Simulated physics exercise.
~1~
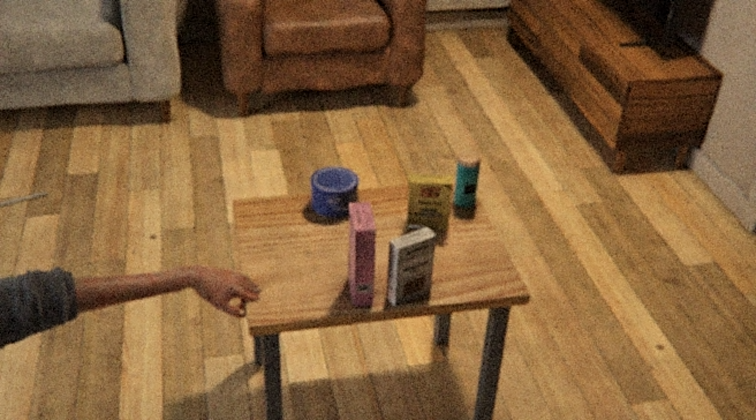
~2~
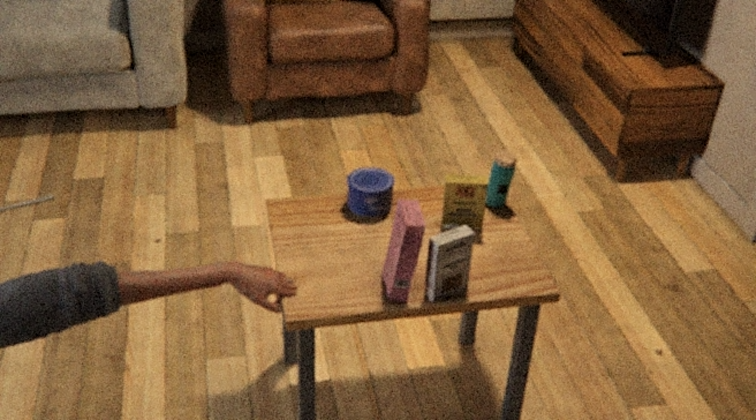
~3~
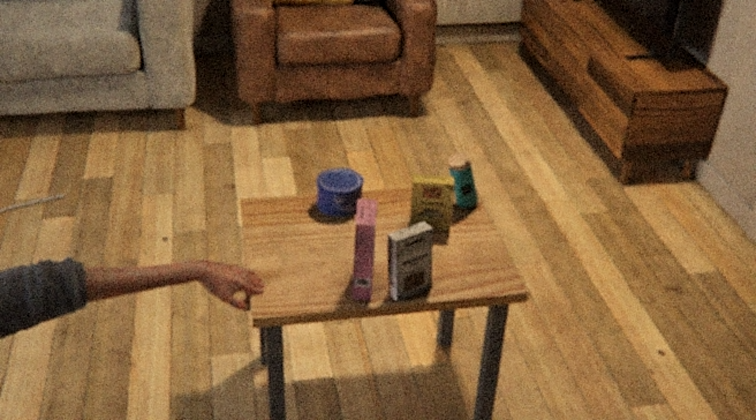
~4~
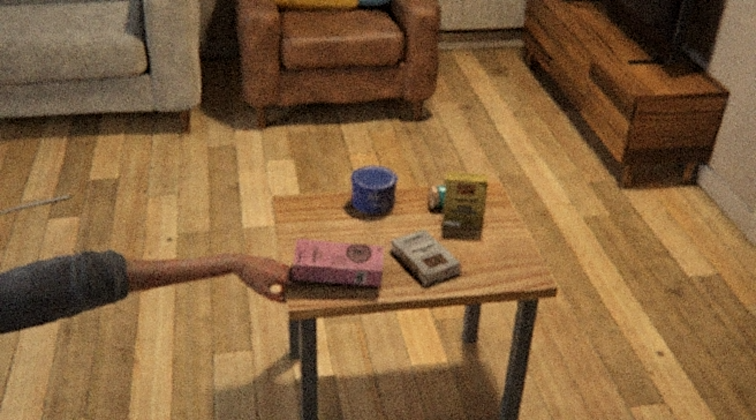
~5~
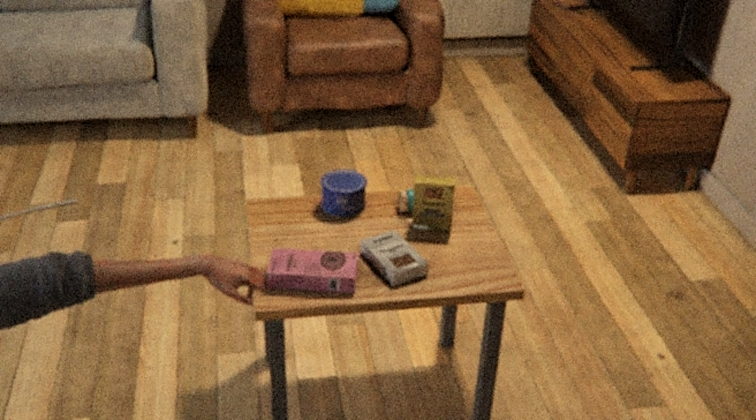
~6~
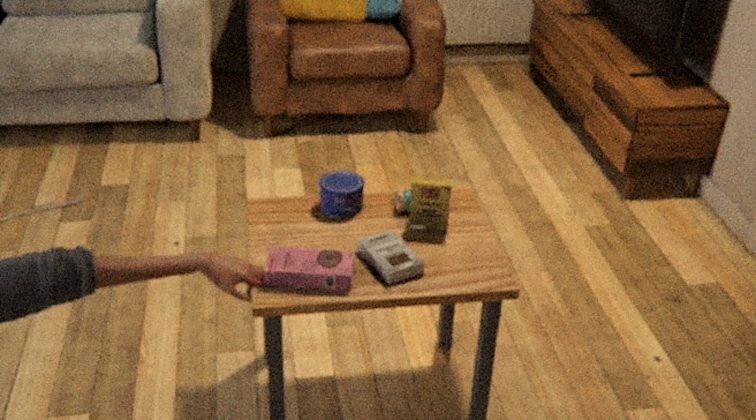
In a living room with a wooden floor, a small wooden table is seen from above, with a grey sofa, a brown armchair and a low wooden cabinet behind it. A blue tub, a yellow packet and a turquoise jar stand towards the back, with a pink packet and a white packet nearer the front, while a hand reaches to the table's left edge. The table jerks right and the pink packet tilts. It shifts back left, with the jar leaning, then right and left again as the pink packet, white packet and jar topple. Finally those three lie on the tabletop, while the tub and yellow packet remain upright.
